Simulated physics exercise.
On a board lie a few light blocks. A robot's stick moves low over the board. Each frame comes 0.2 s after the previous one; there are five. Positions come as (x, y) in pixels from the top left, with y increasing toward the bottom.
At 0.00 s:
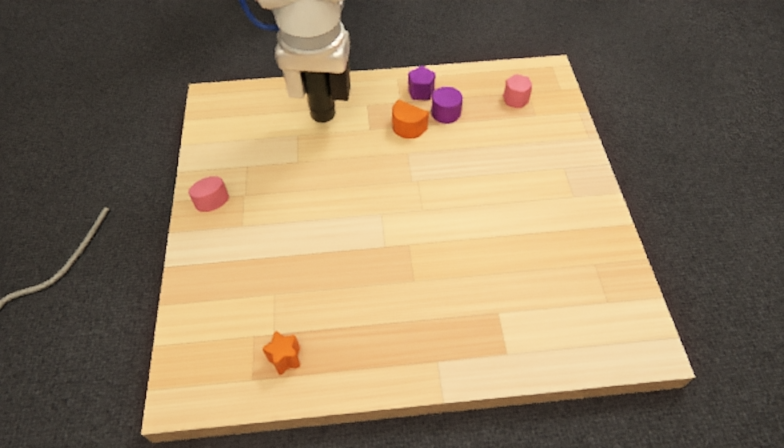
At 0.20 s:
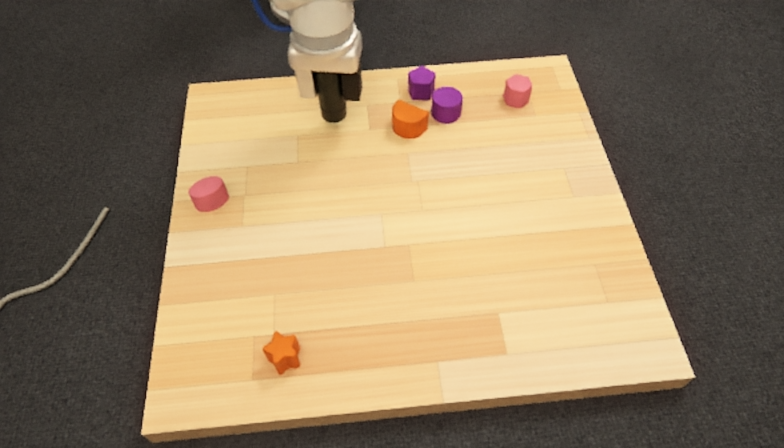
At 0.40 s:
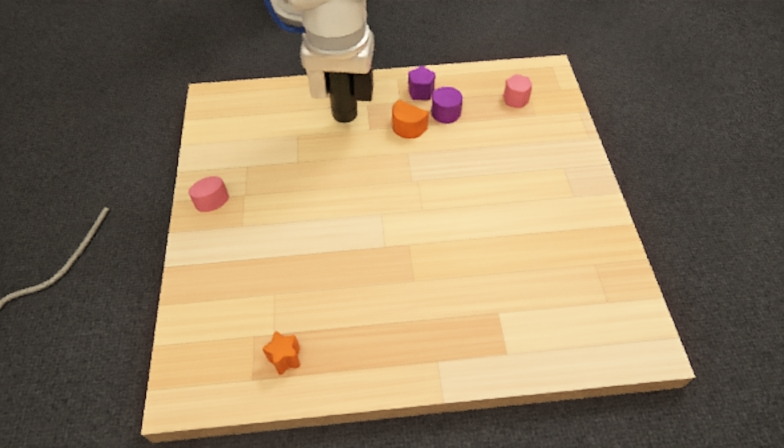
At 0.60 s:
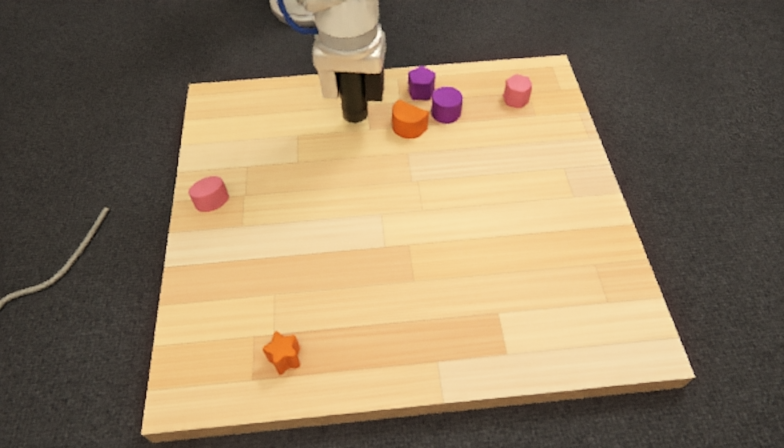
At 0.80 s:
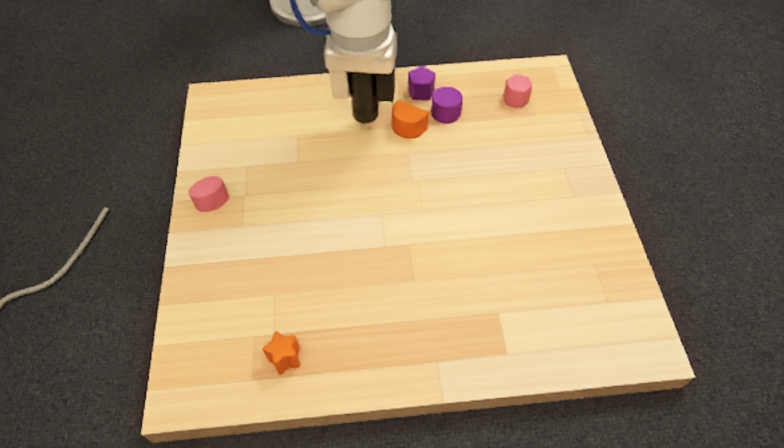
A robot arm sliding its dark stick slowly rightward near the back of a wooden board, while the small coloured blocks stay still.
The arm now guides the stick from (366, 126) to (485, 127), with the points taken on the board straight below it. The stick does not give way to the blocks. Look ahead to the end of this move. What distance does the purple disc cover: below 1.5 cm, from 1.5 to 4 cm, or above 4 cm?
The displacement of the purple disc is 1.5-4 cm.
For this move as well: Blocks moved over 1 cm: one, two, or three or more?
The push will move two blocks.
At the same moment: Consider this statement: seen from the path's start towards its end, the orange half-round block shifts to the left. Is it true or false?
False
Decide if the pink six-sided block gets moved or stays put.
Well, the pink six-sided block holds its place.
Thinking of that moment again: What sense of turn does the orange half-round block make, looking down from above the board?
From above, clockwise.
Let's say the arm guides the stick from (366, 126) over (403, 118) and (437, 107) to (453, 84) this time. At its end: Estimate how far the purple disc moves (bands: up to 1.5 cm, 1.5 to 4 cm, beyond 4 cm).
Once the path is done, the purple disc lies 1.5 to 4 cm from its present place.
On the path given first. One third of the way, stick (407, 115); orange half-round block (435, 114), turned 15° clockwise.
Two thirds of the way, stick (447, 115); orange half-round block (473, 120), turned 30° clockwise; purple disc (463, 93).
At the end, stick (487, 116); orange half-round block (502, 130), turned 95° clockwise; purple pentagon still; purple disc (470, 90); pink six-sided block still.
